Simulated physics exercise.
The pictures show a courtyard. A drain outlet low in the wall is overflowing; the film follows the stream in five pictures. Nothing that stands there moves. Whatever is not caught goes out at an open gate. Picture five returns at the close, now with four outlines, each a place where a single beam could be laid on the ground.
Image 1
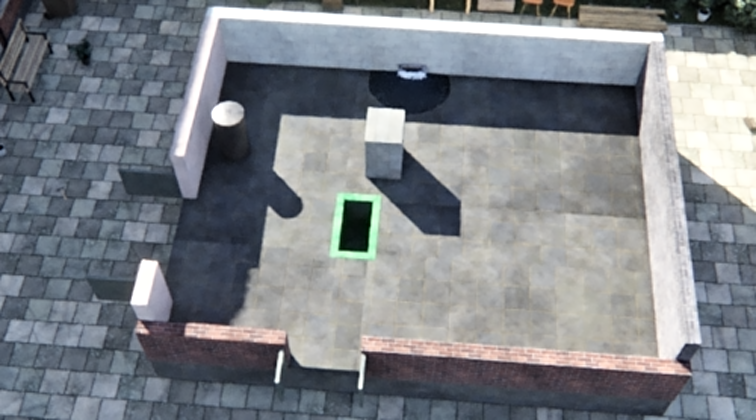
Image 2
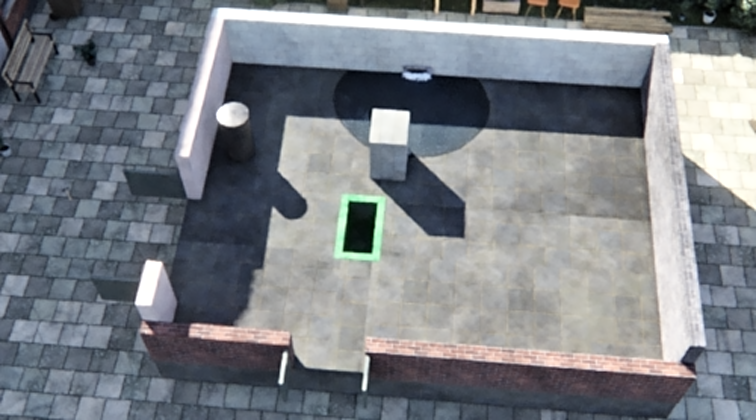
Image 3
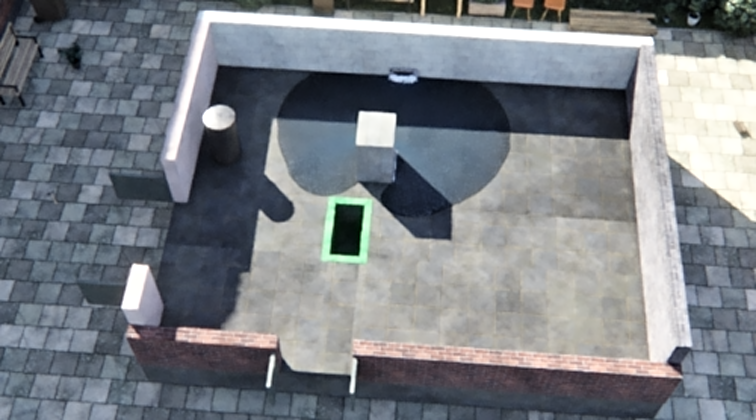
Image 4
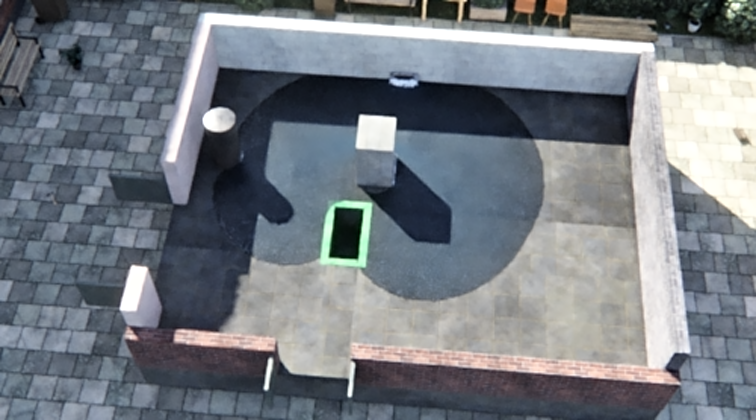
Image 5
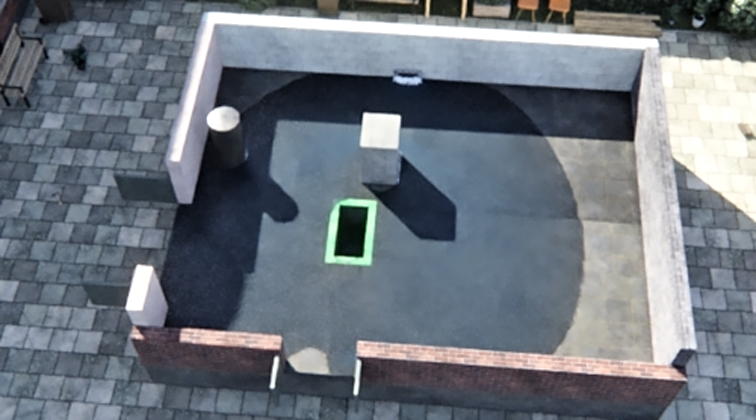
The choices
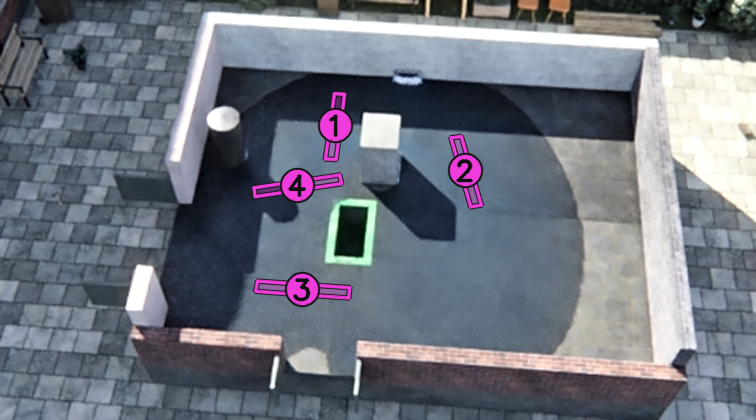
A walled courtyard with a grey floor fills the view from high above, ringed by paving, with pale walls behind and at the sides and low brick walls in front. A white block stands near the middle, a round post at left, and a green-framed dark gully between block and front opening. Dark wetness spreads from the back wall around the block, reaches the gully, then covers most of the floor, while the camera shifts slightly.
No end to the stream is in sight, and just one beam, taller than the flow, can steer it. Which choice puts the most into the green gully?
Position 1.
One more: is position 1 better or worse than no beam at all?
It is better.
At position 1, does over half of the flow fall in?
No.
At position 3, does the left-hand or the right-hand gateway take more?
The right one.
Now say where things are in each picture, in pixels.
Outfall at (412, 69); green gully at (356, 226); open gate at (185, 248); open gate at (327, 355); front seen at (385, 101), 3 % of the ground wet; green gully still dry, in the first frame.
Front seen at (446, 150), 10 % of the ground wet; green gully still dry, in the second frame.
Front seen at (294, 178), 22 % of the ground wet; green gully still dry, in the third frame.
Front seen at (261, 258), 41 % of the ground wet; green gully taking water, in the fourth frame.
Front seen at (166, 305), 70 % of the ground wet; green gully taking water, in the fifth frame.
On the marked copy, 1 from (330, 159) to (339, 93); 2 from (456, 137) to (476, 205); 3 from (256, 286) to (349, 292); 4 from (254, 192) to (340, 179).
With 1, about 21 % of the stream goes into the green gully, about 73 % out by the gates.
With 2, about 12 % of the stream goes into the green gully, about 82 % out by the gates.
With 3, about 14 % of the stream goes into the green gully, about 80 % out by the gates.
With 4, about 13 % of the stream goes into the green gully, about 80 % out by the gates.
